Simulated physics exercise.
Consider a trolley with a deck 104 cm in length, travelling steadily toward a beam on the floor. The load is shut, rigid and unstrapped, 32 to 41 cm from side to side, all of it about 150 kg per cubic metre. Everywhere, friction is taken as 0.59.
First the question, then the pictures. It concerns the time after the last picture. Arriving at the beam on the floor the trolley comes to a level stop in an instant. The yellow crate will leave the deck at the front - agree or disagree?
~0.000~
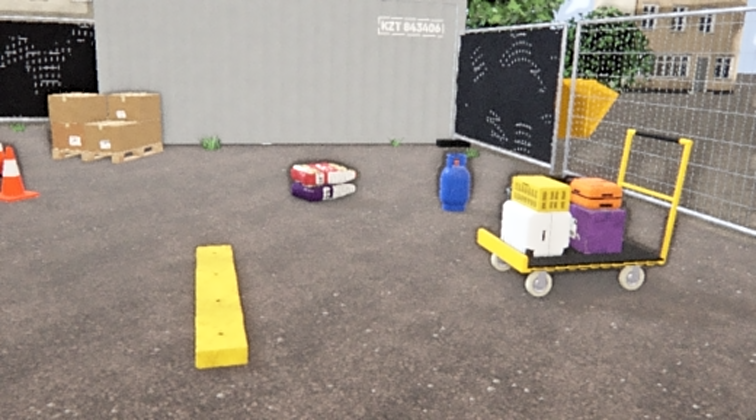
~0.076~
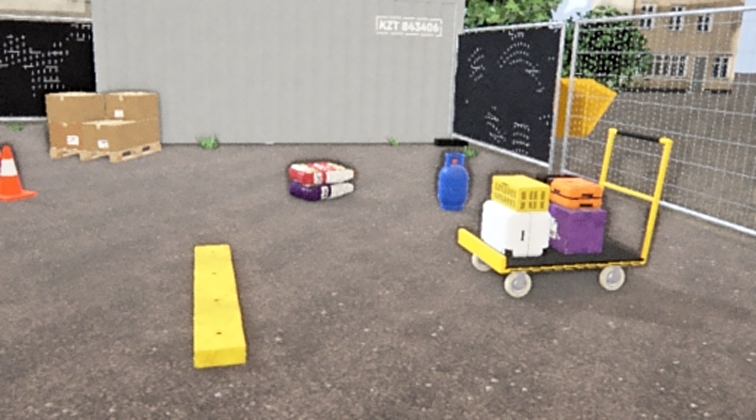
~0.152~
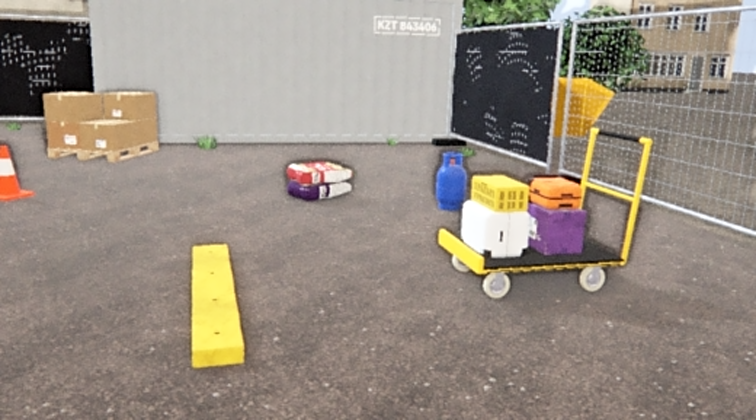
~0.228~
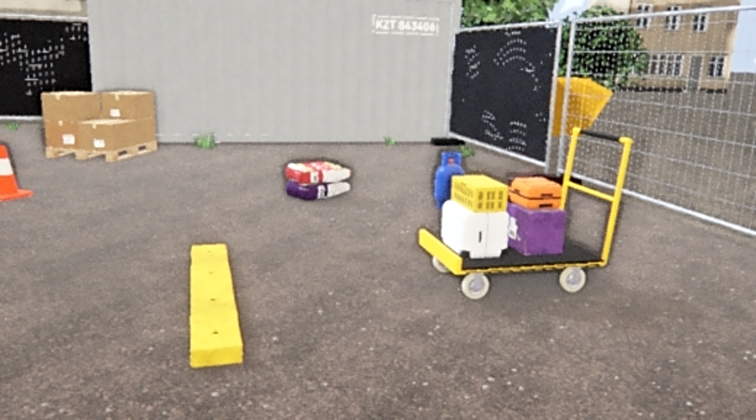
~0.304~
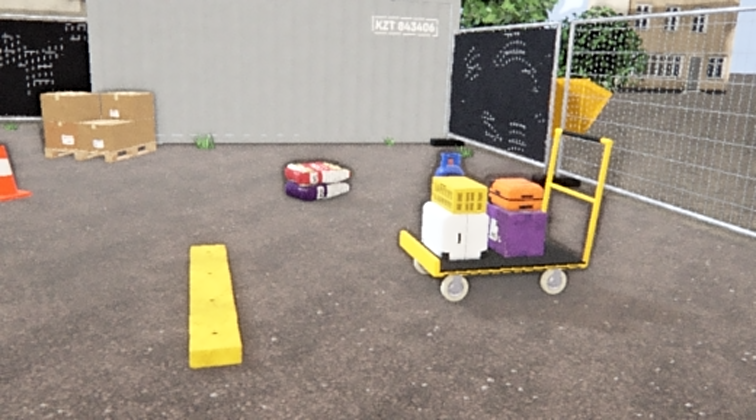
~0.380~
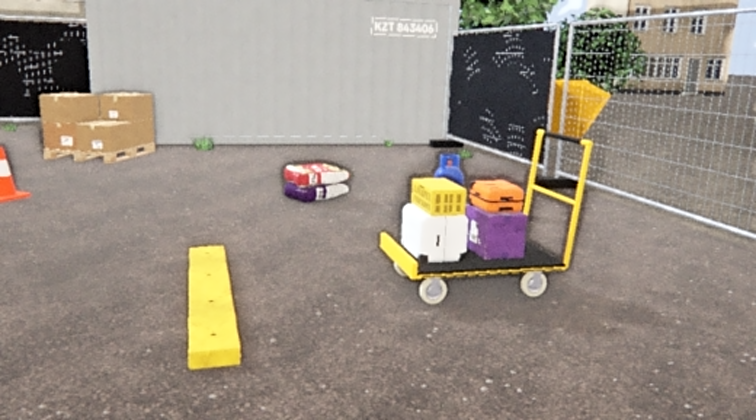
Agree.
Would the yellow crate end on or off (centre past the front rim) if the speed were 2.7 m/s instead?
Result: Yellow gone.
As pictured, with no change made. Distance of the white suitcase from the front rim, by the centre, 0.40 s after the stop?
Behind the rim by about 20 cm.
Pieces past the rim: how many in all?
The number of pieces is 1.
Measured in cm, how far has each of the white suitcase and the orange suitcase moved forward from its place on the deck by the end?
Roughly white 5 cm, orange 20 cm.
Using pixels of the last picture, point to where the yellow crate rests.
About (120, 295).
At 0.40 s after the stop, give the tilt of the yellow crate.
Its tilt is about 50°.
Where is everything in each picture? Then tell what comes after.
Yellow crate (540, 194), orange suitcase (594, 194), rim corner (525, 266); 186 cm short of the stop, in the first picture.
Yellow crate (520, 194), orange suitcase (574, 194), rim corner (503, 267); 172 cm short of the stop, in the second picture.
Yellow crate (499, 194), orange suitcase (554, 194), rim corner (481, 268); 158 cm short of the stop, in the third picture.
Yellow crate (479, 194), orange suitcase (535, 194), rim corner (459, 268); 144 cm short of the stop, in the fourth picture.
Yellow crate (459, 195), orange suitcase (516, 195), rim corner (437, 270); 130 cm short of the stop, in the fifth picture.
Yellow crate (438, 197), orange suitcase (496, 197), rim corner (415, 273); 116 cm short of the stop. Speed about 1.8 m/s, in the sixth picture.
Impact comes at 1.01 s.
After 1.16 s the yellow crate is 7 cm behind the rim, tilted 10°, near (226, 199) in the last picture's view.
After 1.41 s the yellow crate is 19 cm past the rim, tilted 50°, near (182, 235) in the last picture's view.
After 1.81 s the yellow crate is 56 cm past the rim, tilted 180°, near (120, 295) in the last picture's view.
When all is still (2.0 s), past the rim, yellow crate; behind it, white suitcase, purple carton and orange suitcase.
